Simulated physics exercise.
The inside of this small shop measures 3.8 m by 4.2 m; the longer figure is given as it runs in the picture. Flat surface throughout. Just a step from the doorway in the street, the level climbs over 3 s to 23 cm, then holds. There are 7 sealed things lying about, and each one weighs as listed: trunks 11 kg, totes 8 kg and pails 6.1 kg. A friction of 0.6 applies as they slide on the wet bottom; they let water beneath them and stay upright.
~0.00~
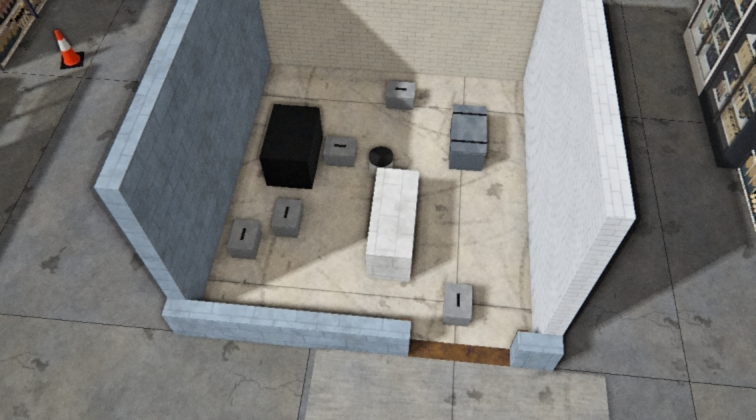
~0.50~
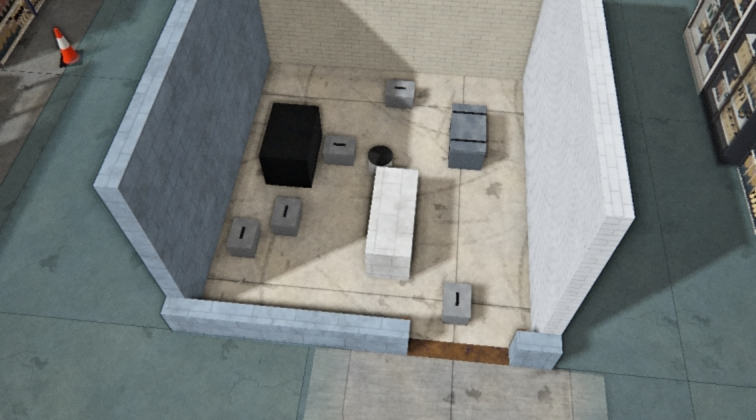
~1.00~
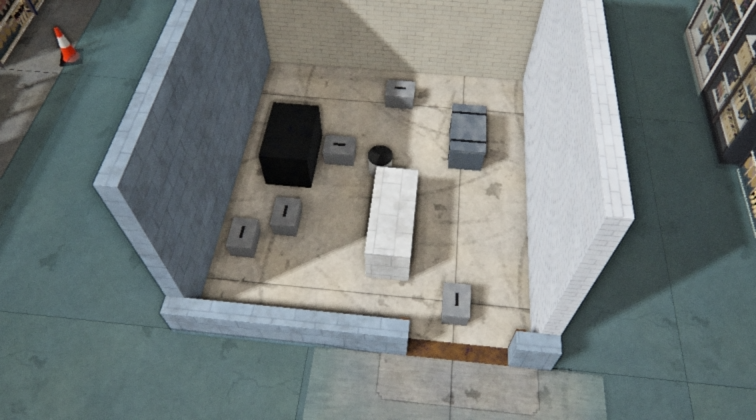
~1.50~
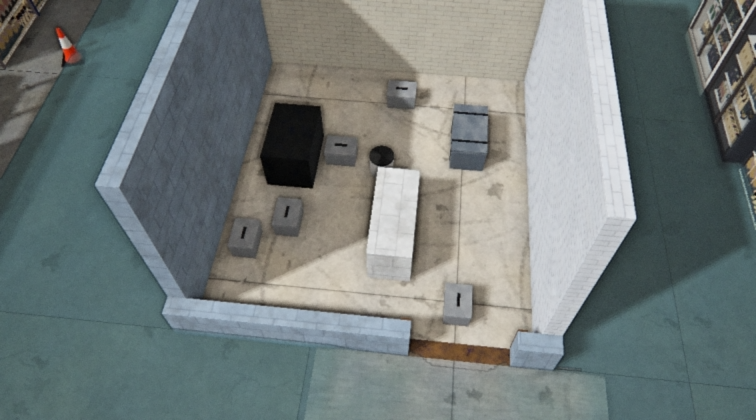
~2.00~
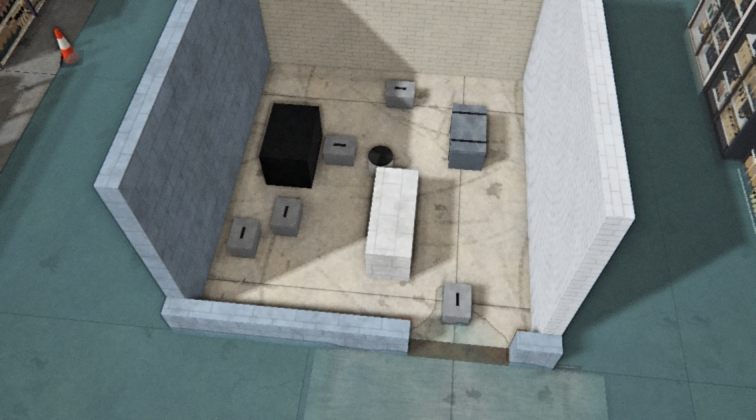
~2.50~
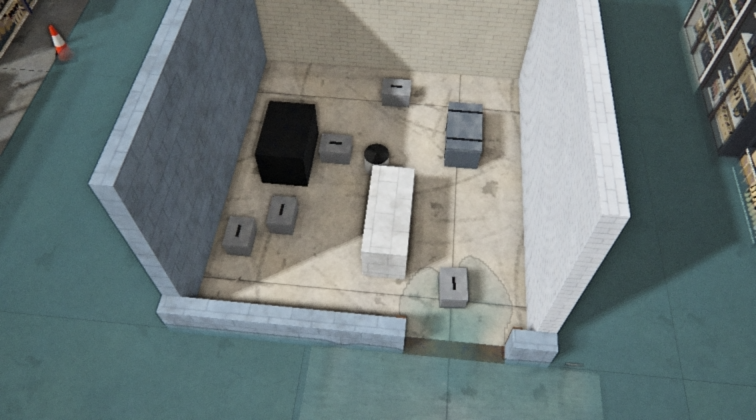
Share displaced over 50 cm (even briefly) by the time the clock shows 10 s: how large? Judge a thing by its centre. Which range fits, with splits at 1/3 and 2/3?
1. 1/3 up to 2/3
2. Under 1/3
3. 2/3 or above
1.
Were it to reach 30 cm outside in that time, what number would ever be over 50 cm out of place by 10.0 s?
Then 5 of them.
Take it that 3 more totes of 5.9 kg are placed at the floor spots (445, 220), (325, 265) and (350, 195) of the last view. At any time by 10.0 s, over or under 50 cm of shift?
Sequence: Above the line / below the line / below the line.
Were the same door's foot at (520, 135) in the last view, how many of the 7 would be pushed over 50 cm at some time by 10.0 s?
Result: 5.
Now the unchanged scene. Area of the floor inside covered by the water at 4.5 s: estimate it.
Wet: Near 7.5 m2.
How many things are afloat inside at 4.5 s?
It comes to 1 of them.
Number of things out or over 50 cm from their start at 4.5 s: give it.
The answer is 1.
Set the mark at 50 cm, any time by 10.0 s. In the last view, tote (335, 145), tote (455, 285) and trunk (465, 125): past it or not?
Result, in turn: Stayed within / exceeded / exceeded.
After 3.5 s 1 of 7 are over 50 cm from their spots; 0 afloat.
After 4.5 s 1 of 7 are over 50 cm from their spots; 1 afloat.
After 7.0 s 3 of 7 are over 50 cm from their spots; 2 afloat.
After 10.0 s 3 of 7 are over 50 cm from their spots, and 3 have been at some point; 4 afloat.
